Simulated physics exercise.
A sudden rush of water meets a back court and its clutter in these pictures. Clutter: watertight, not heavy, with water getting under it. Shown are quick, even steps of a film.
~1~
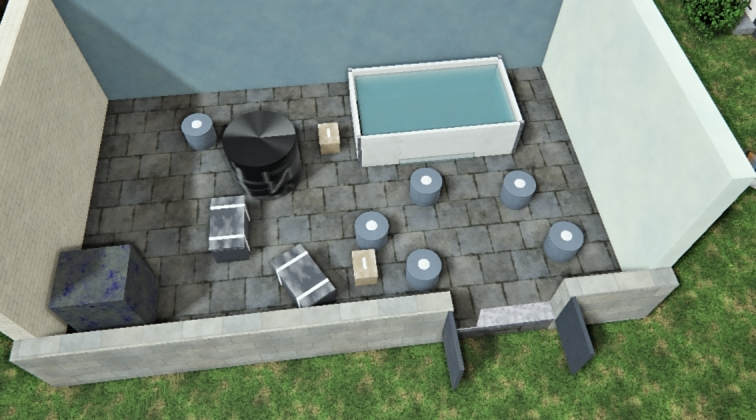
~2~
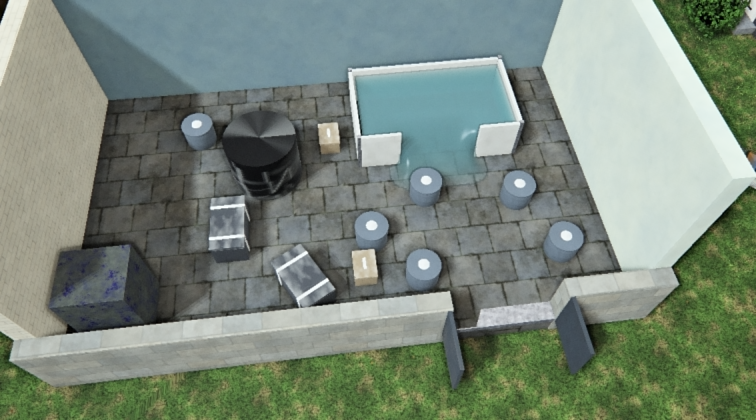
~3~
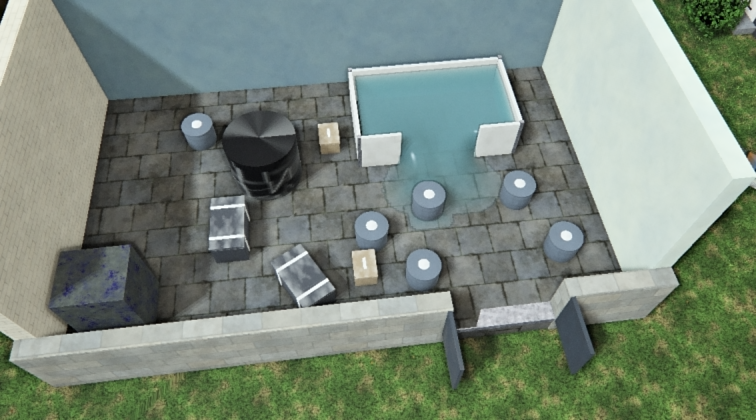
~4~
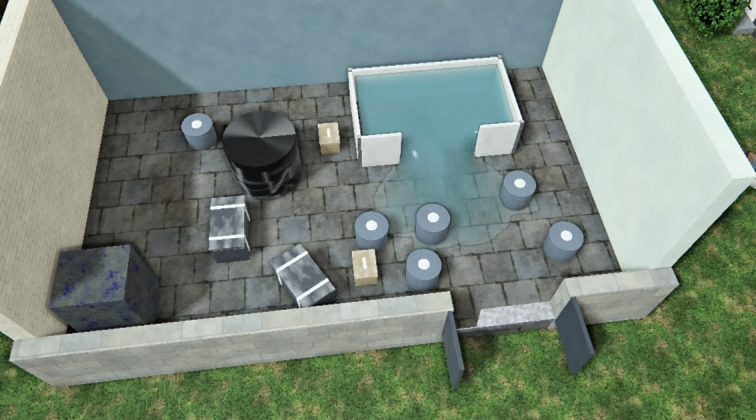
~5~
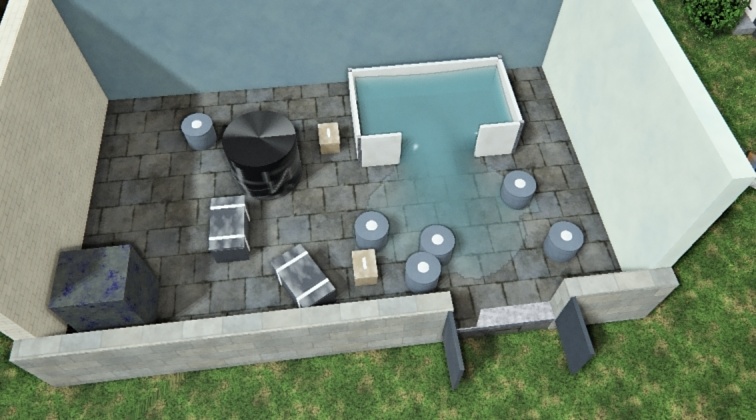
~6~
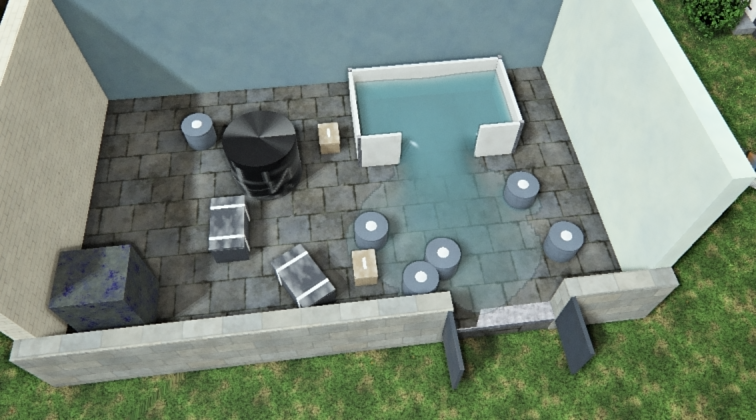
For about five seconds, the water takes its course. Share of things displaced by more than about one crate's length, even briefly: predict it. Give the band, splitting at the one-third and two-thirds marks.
The share lands in the top band, two thirds or more.
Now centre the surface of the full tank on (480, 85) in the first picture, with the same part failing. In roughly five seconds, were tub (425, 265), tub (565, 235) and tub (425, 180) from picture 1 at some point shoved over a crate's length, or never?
Well, in order they come out as moved that far, moved that far and moved that far.
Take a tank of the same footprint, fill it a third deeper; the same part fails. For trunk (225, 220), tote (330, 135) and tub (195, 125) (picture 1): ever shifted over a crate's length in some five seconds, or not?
In the order you named them: Went past the threshold, stayed within the threshold, stayed within the threshold.
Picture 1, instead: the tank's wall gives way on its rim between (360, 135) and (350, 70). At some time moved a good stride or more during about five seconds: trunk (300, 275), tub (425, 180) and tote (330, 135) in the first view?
As listed: Shifted that much, never so far, pushed that far.
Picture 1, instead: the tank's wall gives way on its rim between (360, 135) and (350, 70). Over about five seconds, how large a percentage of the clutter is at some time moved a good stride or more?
By my reckoning, around 60 percent.
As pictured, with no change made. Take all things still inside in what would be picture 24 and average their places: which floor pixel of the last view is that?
It comes out somewhere near (331, 221).
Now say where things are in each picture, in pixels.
In the first picture, a tub at (426, 180) rests on the ground; a tub at (424, 264) rests on the ground; 0 of 10 have shifted.
In the second picture, a tub at (426, 180), on the bottom; a tub at (424, 264) rests on the ground; 0 of 10 have shifted.
In the third picture, a tub at (429, 194), on the bottom, close to its start; a tub at (424, 264), on the bottom; 1 of 10 have shifted.
In the fourth picture, a tub at (433, 218) rests on the ground, a stride from its start; a tub at (424, 264) rests on the ground; 1 of 10 have shifted.
In the fifth picture, a tub at (437, 240), on the bottom, a stride from its start; a tub at (423, 267) rests on the ground, close to its start; 1 of 10 have shifted.
In the sixth picture, a tub at (443, 253), on the bottom, a stride from its start; a tub at (421, 277) rests on the ground, close to its start; 2 of 10 have shifted.
A moment on, 1 of 10 are well off their spots; 2 afloat.
Next, 6 of 10 are well off their spots; 2 afloat.
Later, 7 of 10 are well off their spots; 2 afloat.
In the end, 7 of 10 are well off their spots, and 7 have been at some point; 2 afloat.
